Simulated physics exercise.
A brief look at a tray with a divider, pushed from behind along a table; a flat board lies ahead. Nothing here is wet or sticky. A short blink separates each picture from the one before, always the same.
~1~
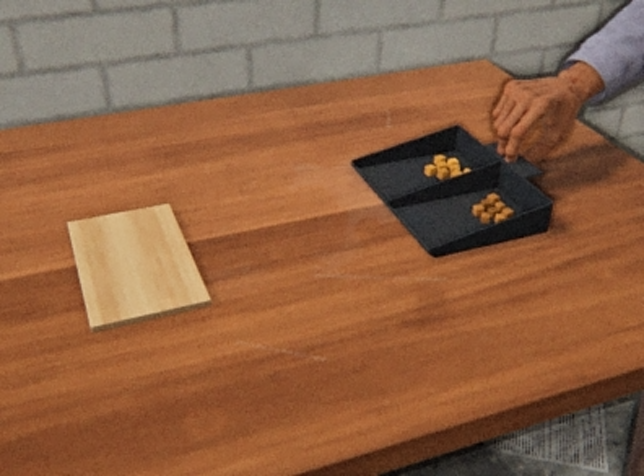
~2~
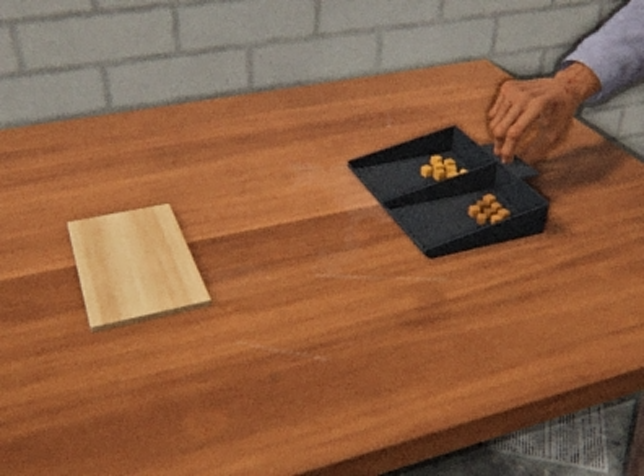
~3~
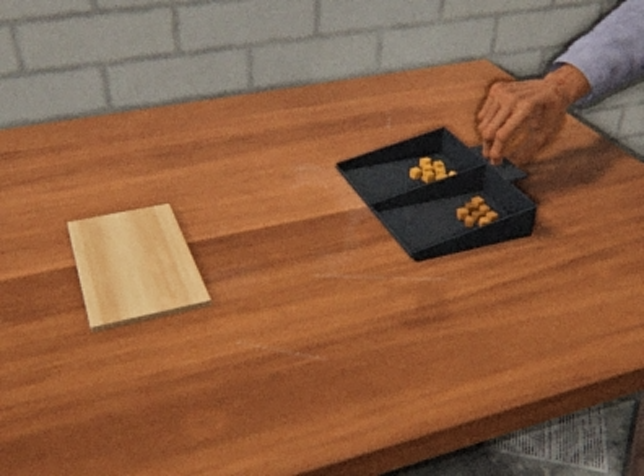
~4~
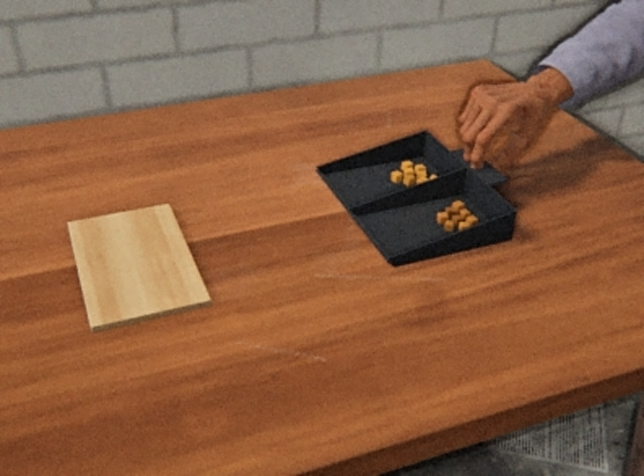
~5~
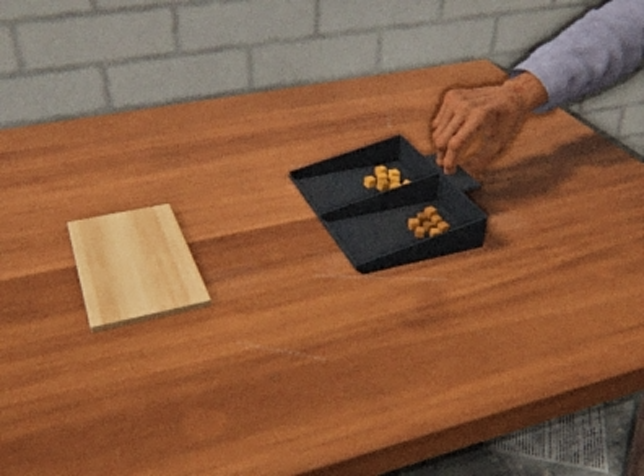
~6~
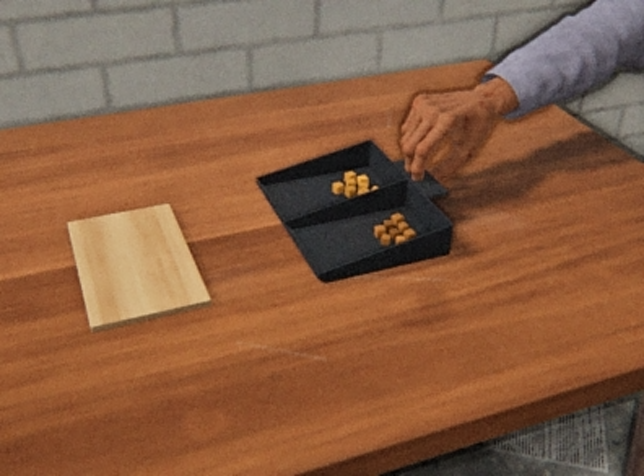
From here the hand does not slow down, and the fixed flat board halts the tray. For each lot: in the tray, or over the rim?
What you'd see at the finish is that the nearer lot does not lose any and the farther lot does not lose any.
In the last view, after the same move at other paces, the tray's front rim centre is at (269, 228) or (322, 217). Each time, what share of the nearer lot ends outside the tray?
Lab note: Share near 10 per cent at the first pace and 0 per cent at the second.
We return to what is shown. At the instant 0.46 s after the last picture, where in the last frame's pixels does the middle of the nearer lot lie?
Around (228, 266).
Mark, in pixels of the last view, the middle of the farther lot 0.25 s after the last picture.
In the last picture's pixels, the middle is roughly at (218, 213).
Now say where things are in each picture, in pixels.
Front rim near (386, 204), at rest; flat board near (143, 284); nearer lot near (493, 213), a few brown sugar cubes; farther lot near (455, 170), a few croutons, in the first frame.
Front rim near (382, 205), hardly any of the way covered; farther lot near (451, 171), in the second frame.
Front rim near (370, 207), a little of the way covered; nearer lot near (477, 216), in the third frame.
Front rim near (349, 211), near a quarter of the way covered; farther lot near (421, 177), in the fourth frame.
Front rim near (319, 218), near a third of the way covered; nearer lot near (428, 227), in the fifth frame.
Front rim near (284, 225), near half of the way covered; flat board near (143, 284); nearer lot near (395, 234); farther lot near (363, 188), in the sixth frame.
Then, 0.07 s on from there, tray still sliding, front rim near (241, 233); nearer lot all inside; farther lot all inside.
Then, 0.25 s on from there, tray stopped at the flat board; nearer lot all inside, moved towards the front rim; farther lot all inside, moved towards the front rim.
In the end, tray stopped at the flat board; nearer lot all inside, moved towards the front rim; farther lot all inside, moved towards the front rim.
